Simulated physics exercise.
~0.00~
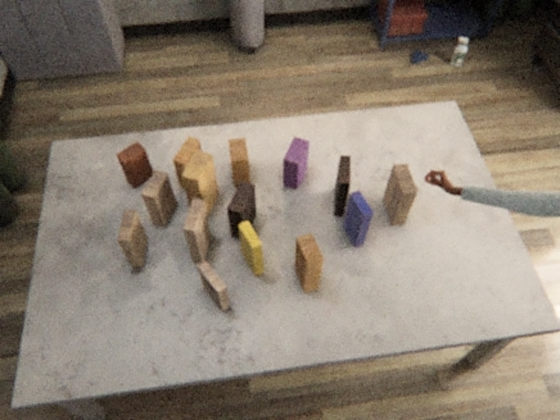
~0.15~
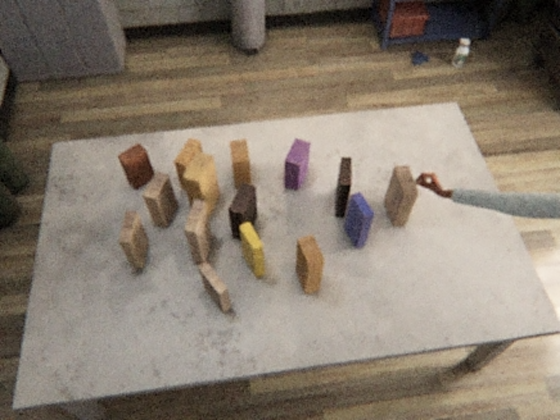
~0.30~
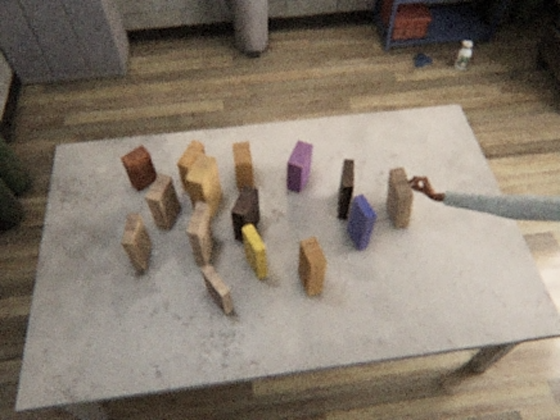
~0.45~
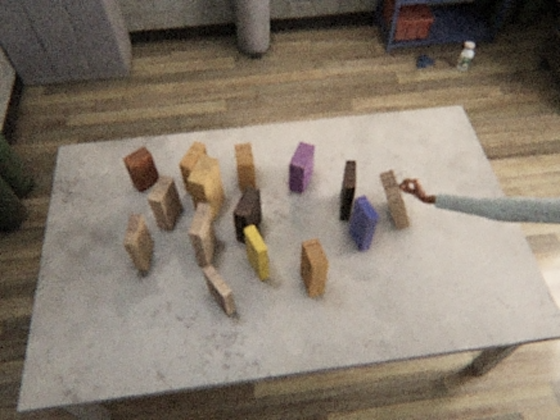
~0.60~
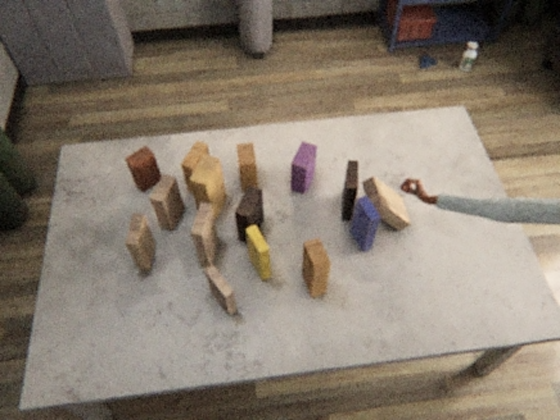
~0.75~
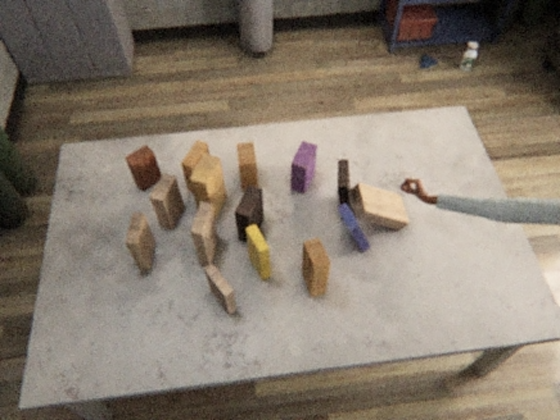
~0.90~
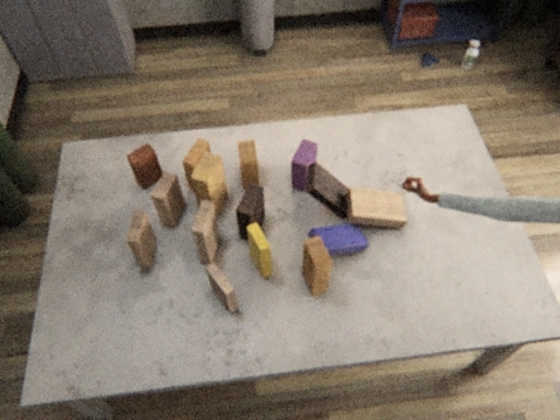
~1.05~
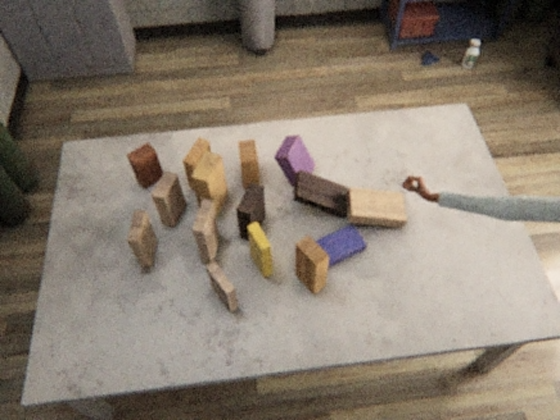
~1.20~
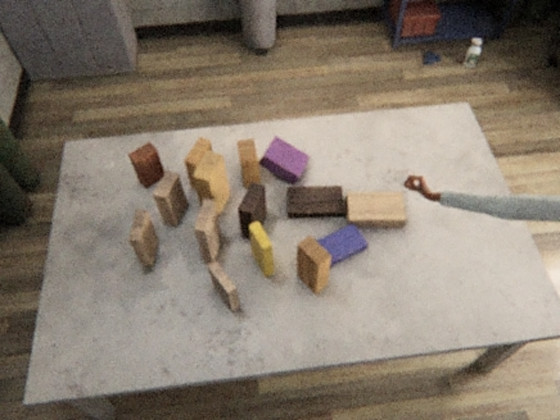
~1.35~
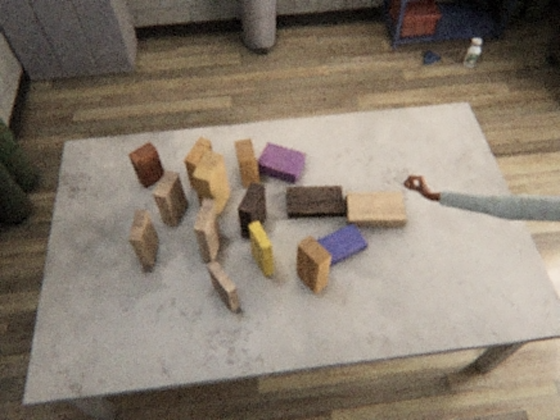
A hand topples a wooden block leftward, knocking down the blue, dark and purple blocks.
